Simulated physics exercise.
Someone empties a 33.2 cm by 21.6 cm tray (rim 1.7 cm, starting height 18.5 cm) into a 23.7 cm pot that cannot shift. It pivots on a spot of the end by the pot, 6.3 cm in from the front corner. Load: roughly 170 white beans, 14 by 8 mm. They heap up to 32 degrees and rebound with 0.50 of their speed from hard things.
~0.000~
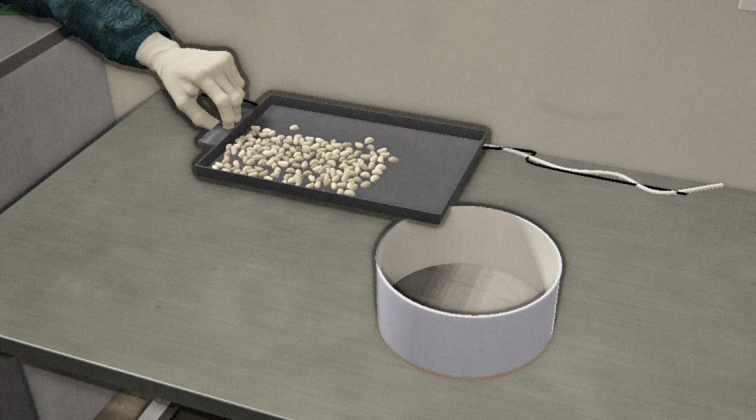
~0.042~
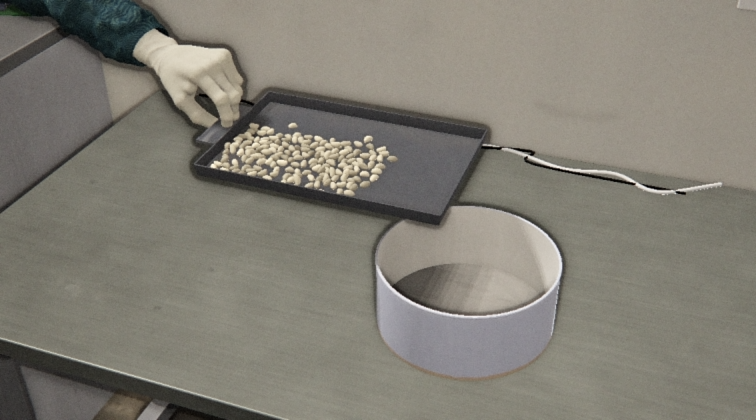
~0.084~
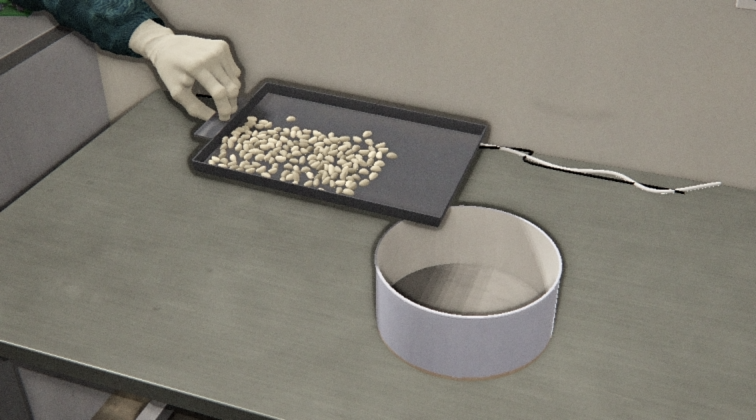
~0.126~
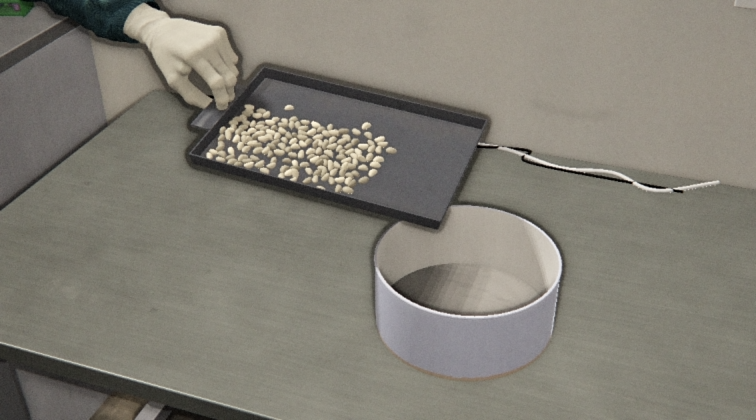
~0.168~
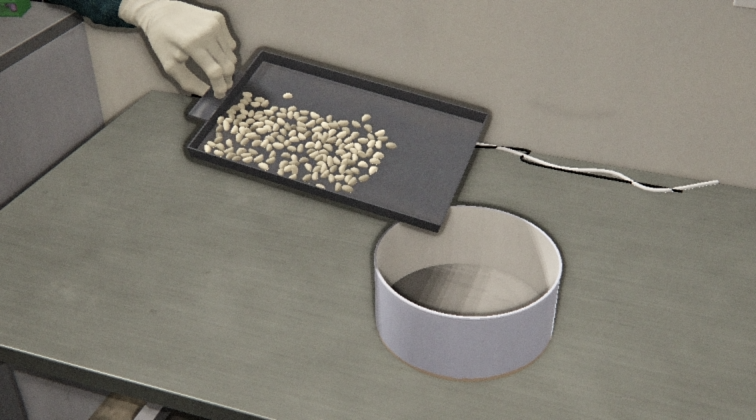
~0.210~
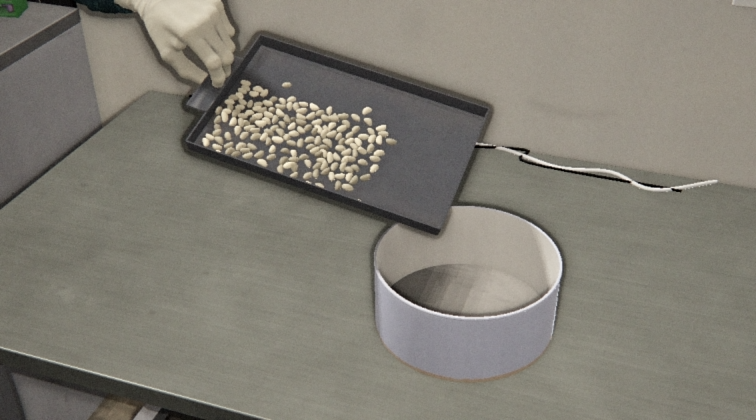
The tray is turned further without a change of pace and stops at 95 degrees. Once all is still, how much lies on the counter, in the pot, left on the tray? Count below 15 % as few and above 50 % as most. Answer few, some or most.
Counter: Some, pot: Most, tray: Few.
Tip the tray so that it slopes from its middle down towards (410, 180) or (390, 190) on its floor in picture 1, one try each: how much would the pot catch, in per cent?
Some 95 and 95 per cent.
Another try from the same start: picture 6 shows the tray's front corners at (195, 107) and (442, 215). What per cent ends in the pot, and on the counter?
Pot 90, counter 10.
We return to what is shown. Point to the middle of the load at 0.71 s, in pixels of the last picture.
At about (386, 227).
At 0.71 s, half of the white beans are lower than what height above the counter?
Roughly 18 cm.
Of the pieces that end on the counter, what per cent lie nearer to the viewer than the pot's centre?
Roughly 100 per cent.
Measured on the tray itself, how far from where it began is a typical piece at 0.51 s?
Some 6 cm.
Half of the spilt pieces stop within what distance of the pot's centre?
About 22 cm.
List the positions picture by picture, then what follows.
In the first frame, tray tilt 0 degrees, front corners at (198, 165) and (439, 213); middle of the pieces at (299, 159); pot at (468, 257).
In the second frame, tray tilt 1 degrees, front corners at (196, 164) and (439, 214); middle of the pieces at (298, 157).
In the third frame, tray tilt 4 degrees, front corners at (194, 160) and (439, 216), lowest corner right front; middle of the pieces at (297, 153).
In the fourth frame, tray tilt 8 degrees, front corners at (192, 153) and (439, 219), lowest corner right front; middle of the pieces at (295, 146).
In the fifth frame, tray tilt 14 degrees, front corners at (190, 146) and (439, 223), lowest corner right front; middle of the pieces at (294, 139).
In the sixth frame, tray tilt 19 degrees, front corners at (188, 140) and (439, 227), lowest corner right front; middle of the pieces at (294, 134); pot at (467, 257). Its pace works out near 125 degrees a second.
After 0.51 s, tilt 57 degrees; the tray holds 100 %, the pot 0 %.
Then, at 0.71 s, tilt 82 degrees; the tray holds 80 %, the pot 15 %.
Then, at 1.02 s, tilt 95 degrees; the tray holds 5 %, the pot 75 %.
In the end, at 2.1 s, counter 25 %, pot 75 %, tray 0 %.
